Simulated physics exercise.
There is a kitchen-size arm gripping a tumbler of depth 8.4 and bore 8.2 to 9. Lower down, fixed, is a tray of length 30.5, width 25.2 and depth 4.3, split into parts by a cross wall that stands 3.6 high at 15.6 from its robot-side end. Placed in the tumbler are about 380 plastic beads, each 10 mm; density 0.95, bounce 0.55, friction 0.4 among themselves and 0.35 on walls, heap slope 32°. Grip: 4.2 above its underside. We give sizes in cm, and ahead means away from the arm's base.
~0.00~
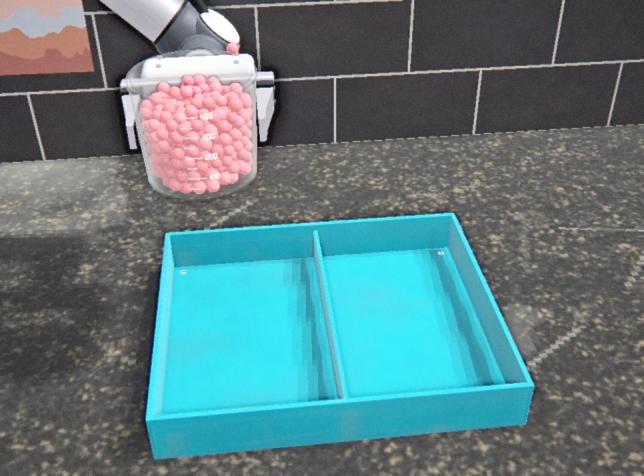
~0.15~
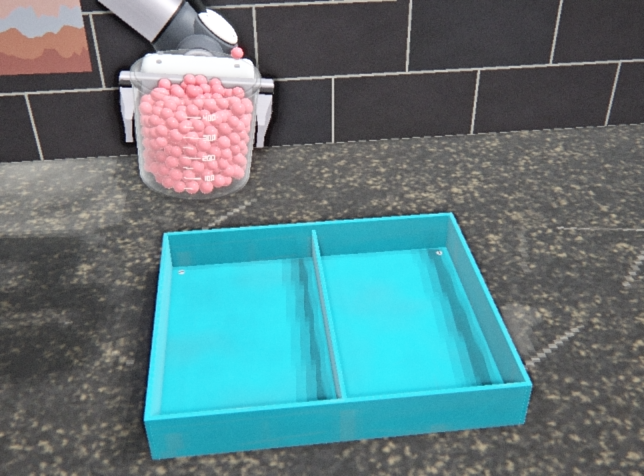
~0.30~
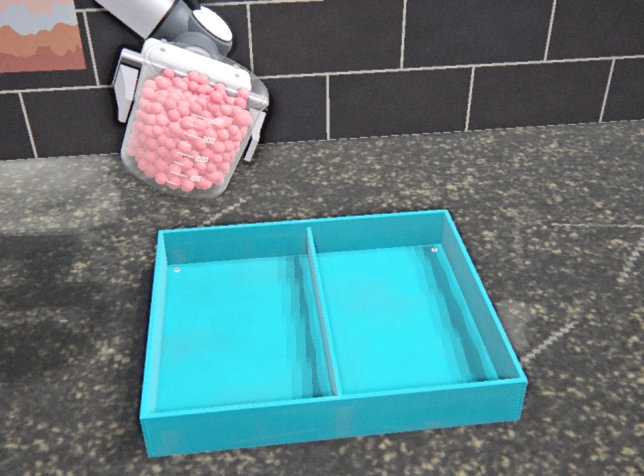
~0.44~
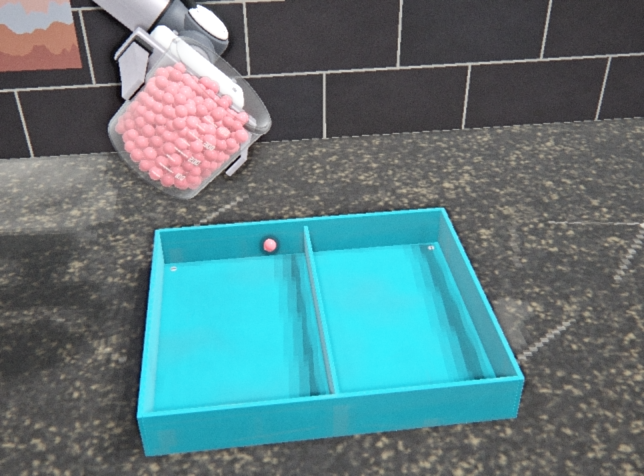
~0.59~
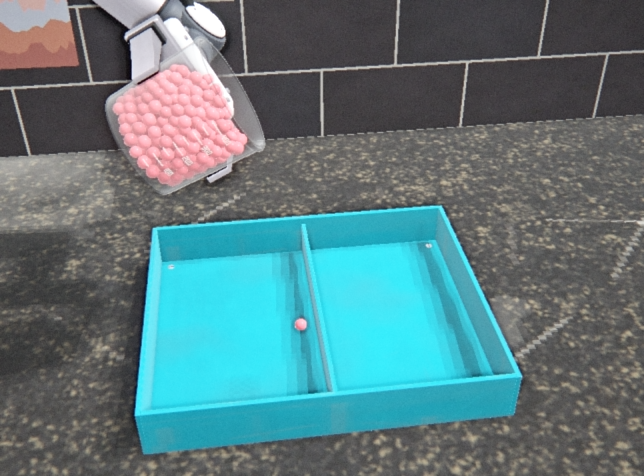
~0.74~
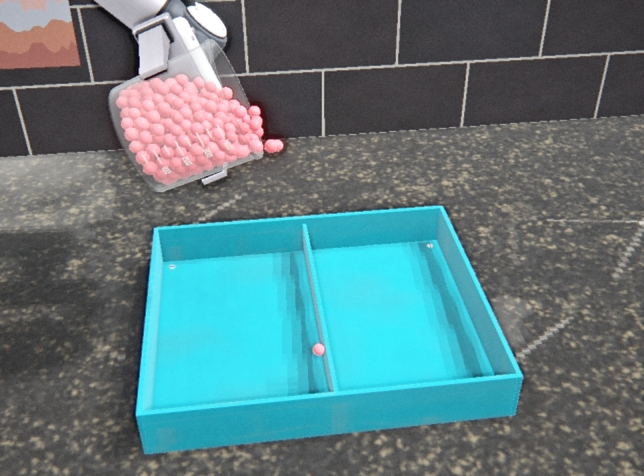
On a speckled countertop against dark tiles, a robotic arm steadily tilts a clear container of pink beads to the right above a divided turquoise tray, while one bead drops into the left compartment and rolls toward the divider.
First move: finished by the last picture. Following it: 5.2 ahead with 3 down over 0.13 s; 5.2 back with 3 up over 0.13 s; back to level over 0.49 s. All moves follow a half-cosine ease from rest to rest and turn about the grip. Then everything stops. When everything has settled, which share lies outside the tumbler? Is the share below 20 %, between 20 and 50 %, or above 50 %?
It is between 20 and 50 %.
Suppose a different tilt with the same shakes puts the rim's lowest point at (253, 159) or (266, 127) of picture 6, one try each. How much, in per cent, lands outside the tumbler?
About 60 and 15 %.
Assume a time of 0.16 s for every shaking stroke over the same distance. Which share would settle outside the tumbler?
In that case about 25 in a hundred.
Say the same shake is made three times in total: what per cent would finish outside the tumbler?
55 per cent.
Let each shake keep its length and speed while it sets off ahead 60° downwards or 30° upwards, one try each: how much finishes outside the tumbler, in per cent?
You'd get about 15 per cent with the first setting and about 75 per cent with the second.
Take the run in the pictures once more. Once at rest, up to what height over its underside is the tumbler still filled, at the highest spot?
Height at rest: About 7.0 centimetres.
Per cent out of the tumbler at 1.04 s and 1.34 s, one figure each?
At the first time about 30 per cent, at the second about 35 per cent.
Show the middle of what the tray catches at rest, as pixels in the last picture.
I'd say somewhere near (398, 323) in the final view.
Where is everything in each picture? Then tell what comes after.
In the first picture, tumbler middle at (198, 127), level; upper third of the load around (196, 110), from x 145 to 245, top at y 50; 380 in the tumbler.
In the second picture, tumbler middle at (196, 127), tilted 7° forward; upper third of the load around (194, 110), from x 145 to 245, top at y 55.
In the third picture, tumbler middle at (191, 124), tilted 24° forward; upper third of the load around (182, 107), from x 135 to 245, top at y 75; 379 in the tumbler, 1 in flight or on a rim.
In the fourth picture, tumbler middle at (187, 123), tilted 45° forward; upper third of the load around (174, 105), from x 120 to 270, top at y 70; 379 in the tumbler, 1 in flight or on a rim.
In the fifth picture, tumbler middle at (184, 121), tilted 62° forward; upper third of the load around (172, 101), from x 120 to 300, top at y 70; 379 in the tumbler, 1 in the robot-side part.
In the sixth picture, tumbler middle at (186, 121), tilted 69° forward; upper third of the load around (171, 107), from x 120 to 320, top at y 80; 378 in the tumbler, 1 in the robot-side part, 1 in flight or on a rim.
After 1.04 s, tilted 68° forward, highest piece 24 above the table; 267 in the tumbler, 24 in the far-side part, 1 in the robot-side part, 88 in flight or on a rim.
After 1.34 s, tilted 15° forward, highest piece 27 above the table; 256 in the tumbler, 94 in the far-side part, 27 in the robot-side part, 2 on the table or floor, 1 in flight or on a rim.
After 1.69 s, level, highest piece 26 above the table; 256 in the tumbler, 94 in the far-side part, 28 in the robot-side part, 2 on the table or floor.
After 2.74 s, level, highest piece 26 above the table; 256 in the tumbler, 94 in the far-side part, 28 in the robot-side part, 2 on the table or floor.
At rest, 256 in the tumbler, 94 in the far-side part, 28 in the robot-side part, 2 on the table or floor. That is 33 % outside the tumbler.
